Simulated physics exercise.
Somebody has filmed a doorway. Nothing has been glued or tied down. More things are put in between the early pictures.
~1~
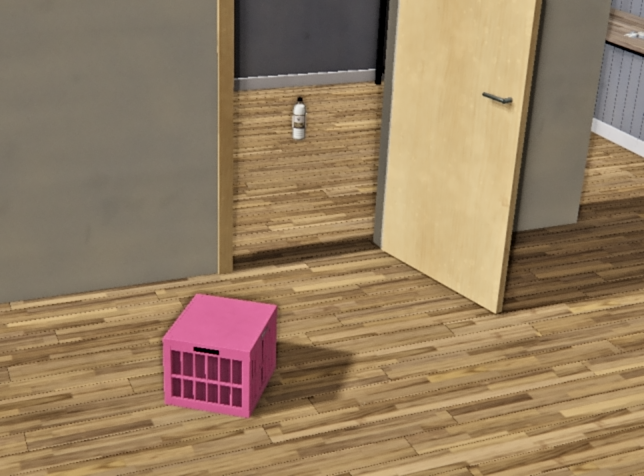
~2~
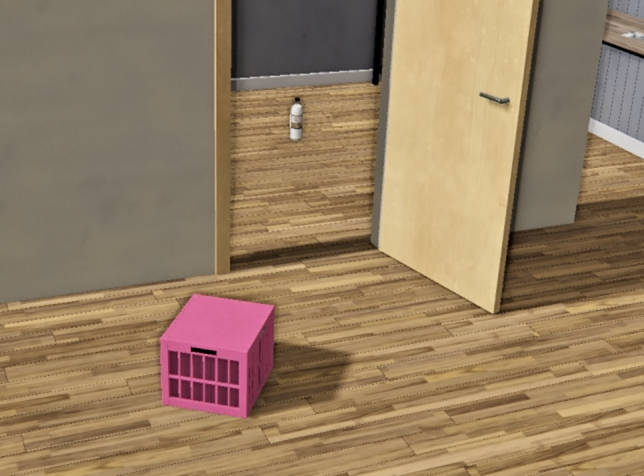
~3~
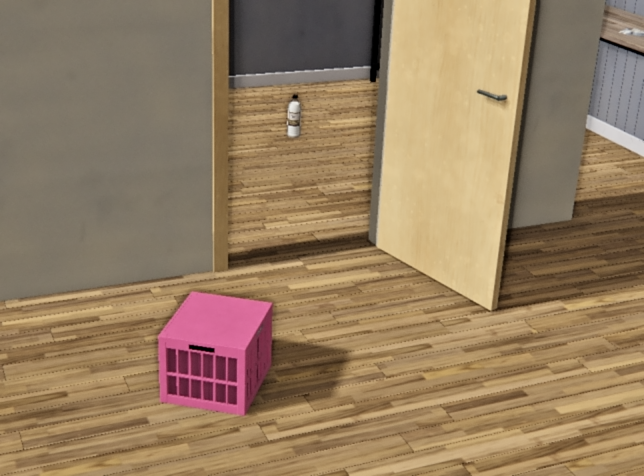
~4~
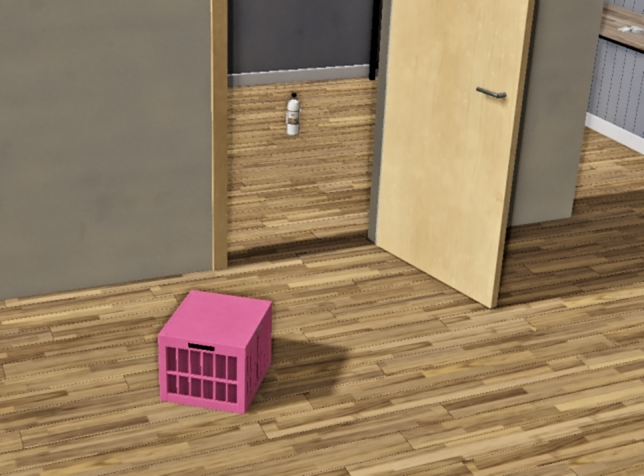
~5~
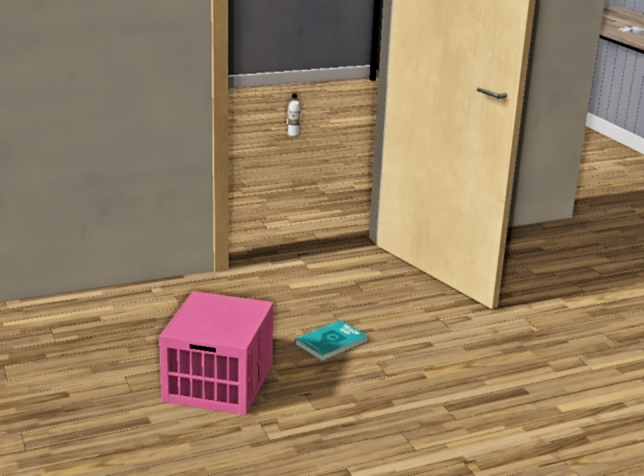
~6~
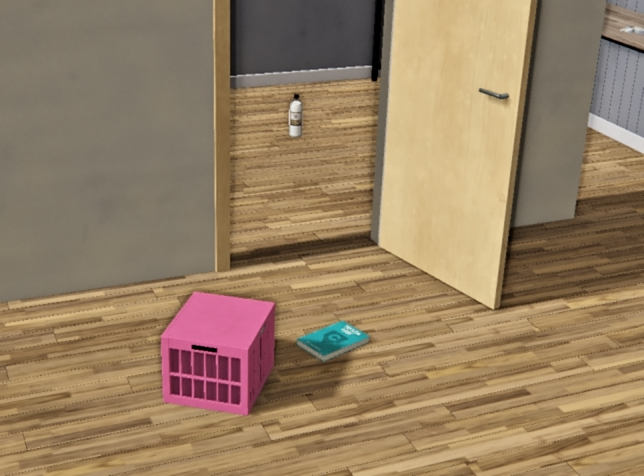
In a doorway with a wide-open wooden door, a pink crate sits still on the wood floor and a white bottle stands beyond the opening; then a turquoise book appears on the floor to the crate's right.
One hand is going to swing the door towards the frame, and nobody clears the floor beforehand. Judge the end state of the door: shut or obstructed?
Shut.
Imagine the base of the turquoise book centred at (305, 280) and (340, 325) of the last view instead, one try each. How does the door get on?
The first time the door finishes its swing, the second time it finishes its swing.
Then, 0.50 s later than the last frame, door at 86°.
Then, 0.90 s later than the last frame, door at 55°.
Then, 1.10 s later than the last frame, door at 37°.
Then, 1.40 s later than the last frame, door at 9°.
When it is over, door at 0°; both as before. End places, in pixels of the last picture, turquoise book near (333, 341).
